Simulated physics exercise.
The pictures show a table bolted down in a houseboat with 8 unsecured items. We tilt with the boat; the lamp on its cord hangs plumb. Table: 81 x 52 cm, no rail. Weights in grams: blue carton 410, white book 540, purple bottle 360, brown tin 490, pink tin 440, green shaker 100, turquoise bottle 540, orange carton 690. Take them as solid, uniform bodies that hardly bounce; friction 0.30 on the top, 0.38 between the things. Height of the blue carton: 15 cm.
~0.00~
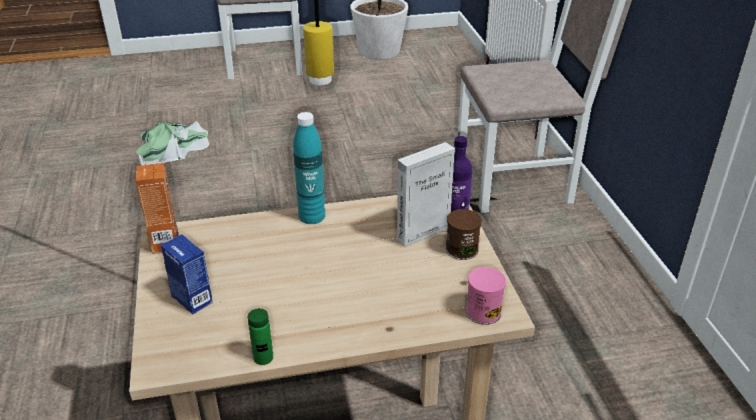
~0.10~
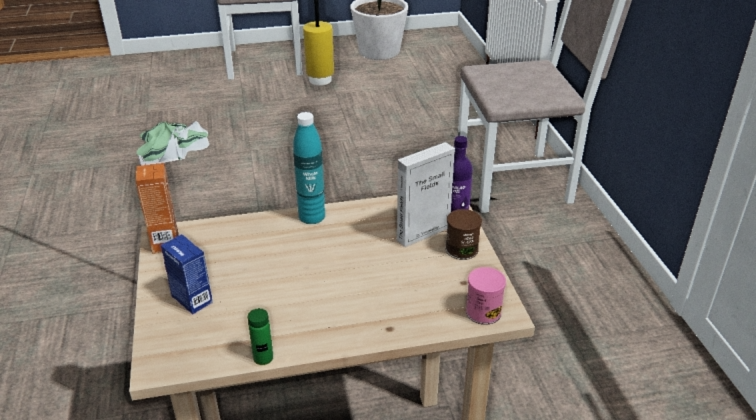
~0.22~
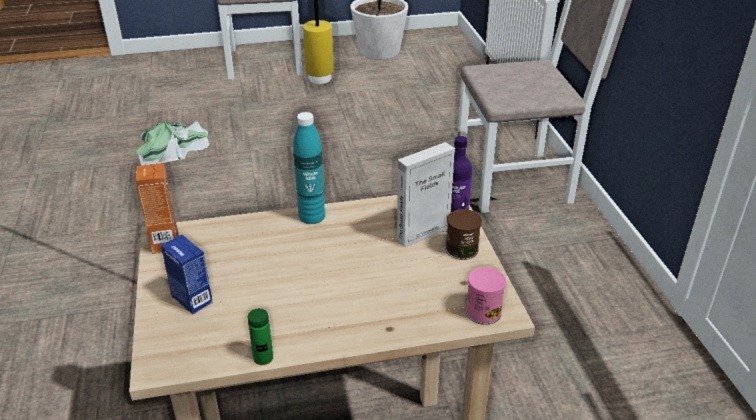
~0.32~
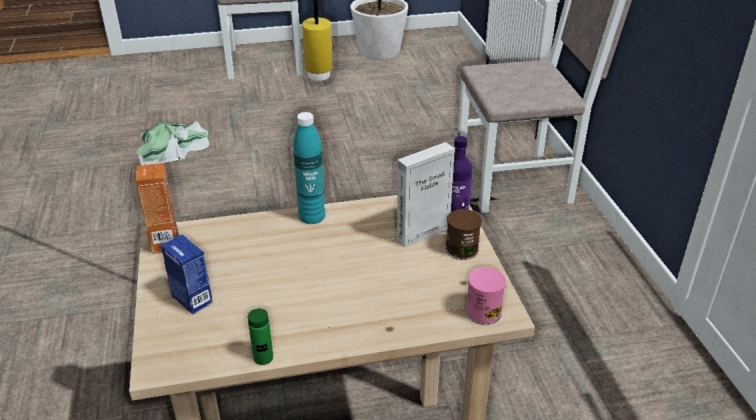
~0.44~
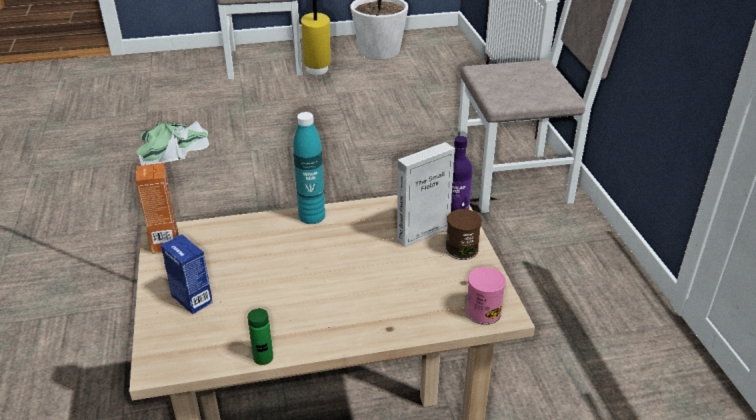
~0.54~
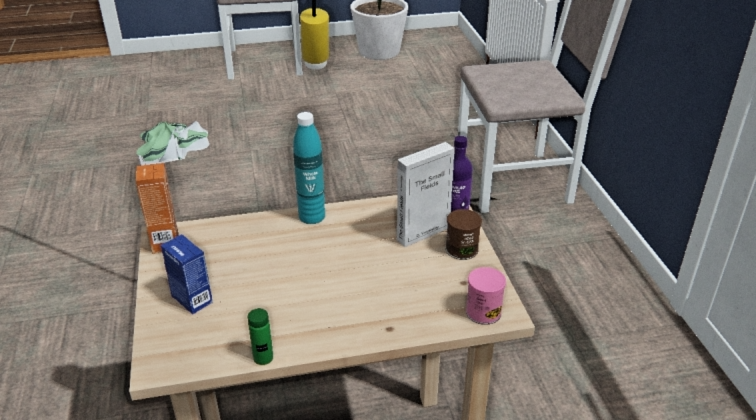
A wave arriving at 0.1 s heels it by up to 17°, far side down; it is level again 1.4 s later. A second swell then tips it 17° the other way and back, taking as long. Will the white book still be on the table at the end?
The white book ends on the floor.
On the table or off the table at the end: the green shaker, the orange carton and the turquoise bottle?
The green shaker is still on the table; the orange carton is still on the table; the turquoise bottle finishes off the table.
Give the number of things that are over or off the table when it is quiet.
2 of them.
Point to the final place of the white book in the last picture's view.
Around (360, 283).
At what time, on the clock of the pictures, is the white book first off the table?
Near 1.1 s.
Around 1.04 s, boat heeled 13°, far side down; white book on its side near (385, 192); turquoise bottle tipped 14° against what carries it.
Around 1.34 s, boat heeled 2°, far side down; white book and turquoise bottle now off the table.
Around 1.44 s, boat level.
Around 1.64 s, boat heeled 2°, near side down.
Finally (3.4 s), off the table, white book and turquoise bottle; the other 6 still in place (within 5 cm). In the last view, white book near (360, 283).
